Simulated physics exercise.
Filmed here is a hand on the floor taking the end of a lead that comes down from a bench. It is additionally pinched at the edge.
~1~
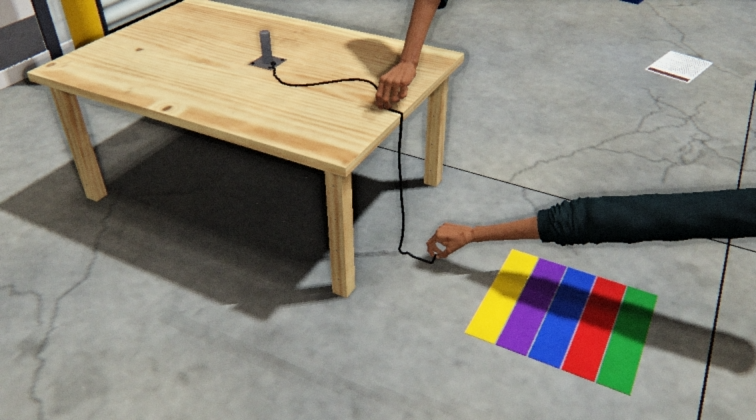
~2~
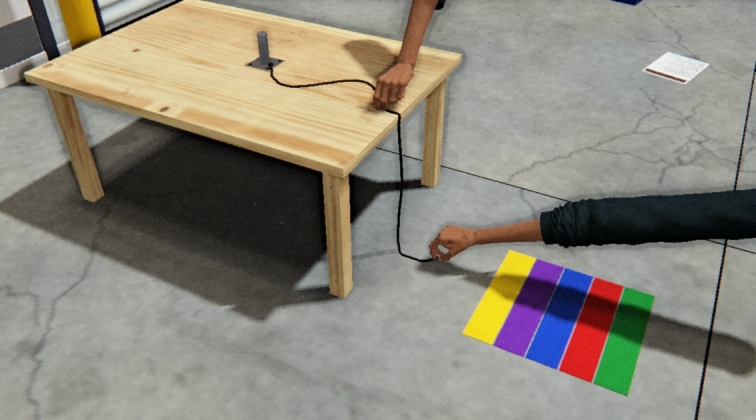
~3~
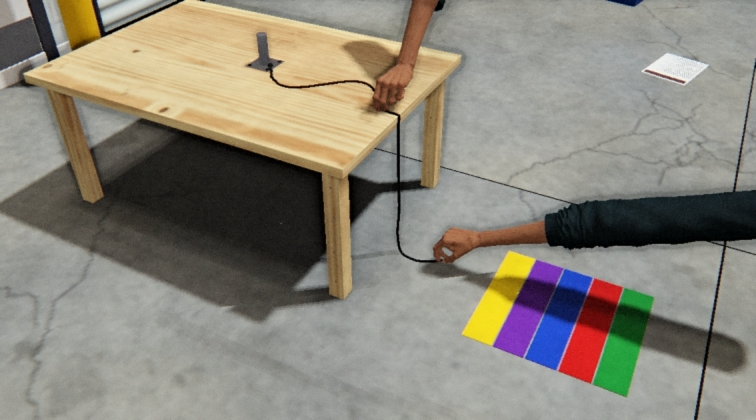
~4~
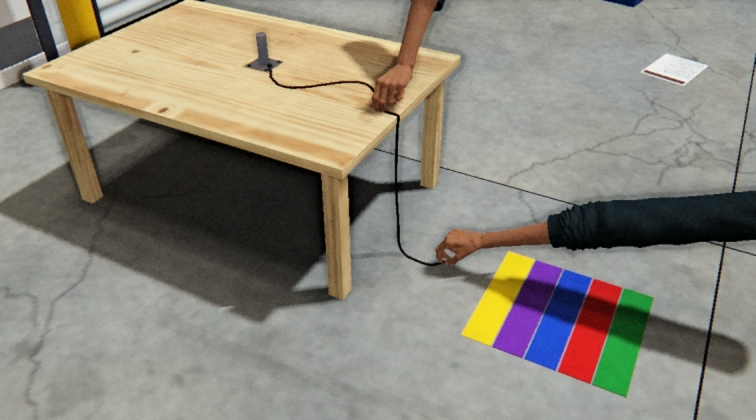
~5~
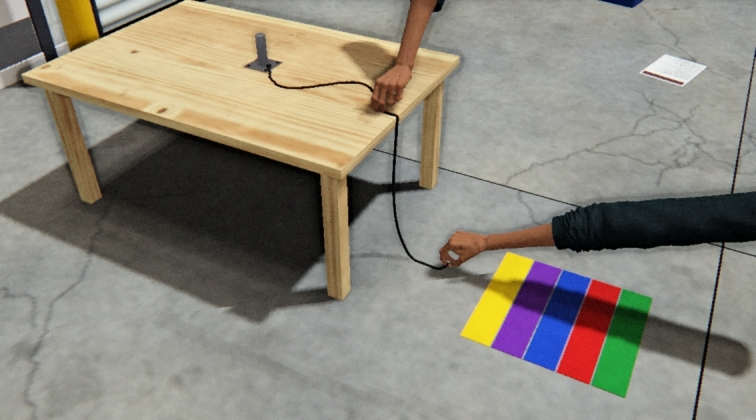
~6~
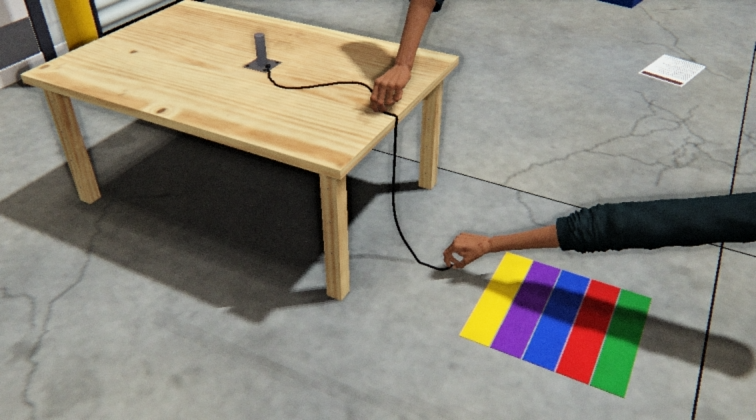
A black cord, running from a small upright post on a wooden table and pinched at the table's edge by one hand, hangs down to a second hand near the floor. That lower hand draws the cord's end slightly right, toward the striped colour mat, and the hanging length bows into a smoother curve.
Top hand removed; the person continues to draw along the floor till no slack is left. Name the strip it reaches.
The red strip.
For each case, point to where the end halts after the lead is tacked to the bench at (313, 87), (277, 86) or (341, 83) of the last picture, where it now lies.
Roughly (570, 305), (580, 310) and (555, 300), in that order.
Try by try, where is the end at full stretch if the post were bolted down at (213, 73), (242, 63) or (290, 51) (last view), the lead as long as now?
Try by try: (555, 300), (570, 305) and (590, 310).
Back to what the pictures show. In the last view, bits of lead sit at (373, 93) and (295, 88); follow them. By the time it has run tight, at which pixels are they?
(396, 109) and (320, 83).
Soon after, end near (544, 296); over purple.
After that, end near (577, 307); over blue.
At the stop, end near (597, 314); over red. It gets as far as the red strip.
